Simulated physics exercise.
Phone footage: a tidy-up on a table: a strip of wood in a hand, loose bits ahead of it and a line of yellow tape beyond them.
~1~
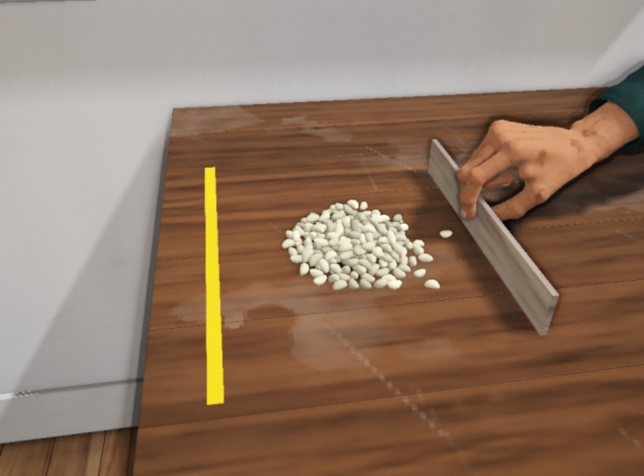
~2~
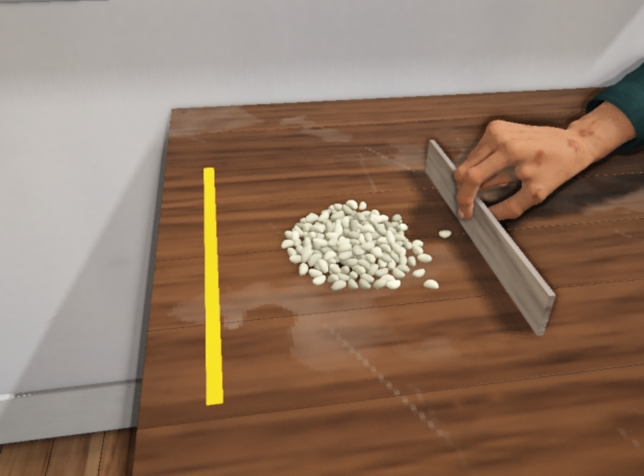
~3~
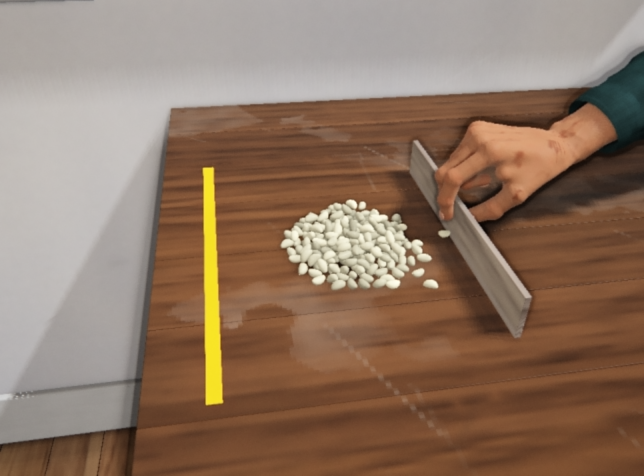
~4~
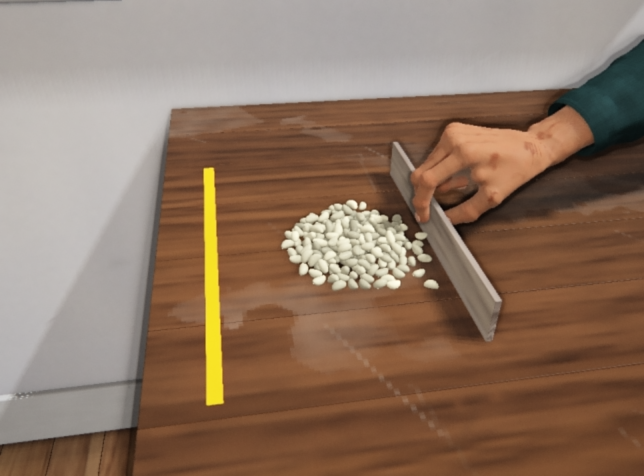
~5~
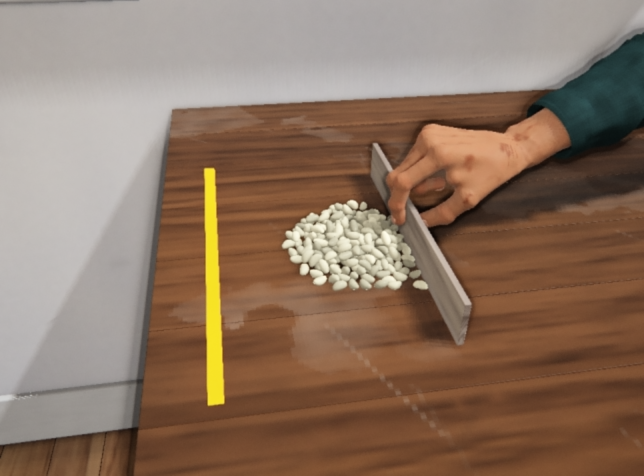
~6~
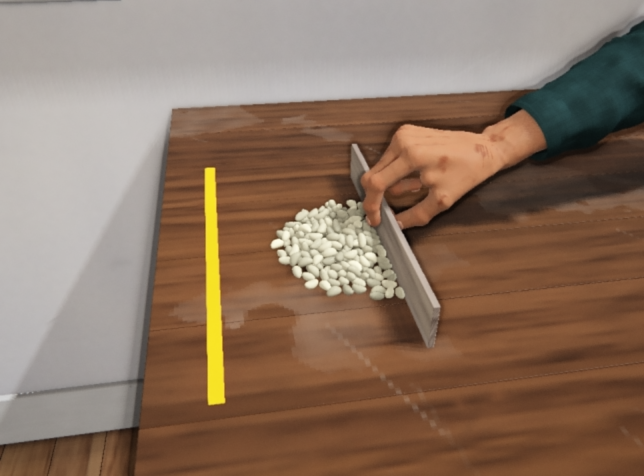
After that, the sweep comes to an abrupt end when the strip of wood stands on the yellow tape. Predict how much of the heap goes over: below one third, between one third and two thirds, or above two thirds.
It loses a share bigger than a third yet smaller than two thirds.
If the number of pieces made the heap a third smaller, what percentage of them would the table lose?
Expected share: Around 40 %.
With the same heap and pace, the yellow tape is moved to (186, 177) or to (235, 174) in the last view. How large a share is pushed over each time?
Near 90 % and 10 %.
Shortly afterwards, strip of wood still moving, near (292, 216); heap all on the table, its front near (194, 266).
Next, strip of wood stopped at the yellow tape; heap near a third over the edge.
Some moments later, strip of wood stopped at the yellow tape; heap near half over the edge.
In the end, strip of wood stopped at the yellow tape; heap near half over the edge.
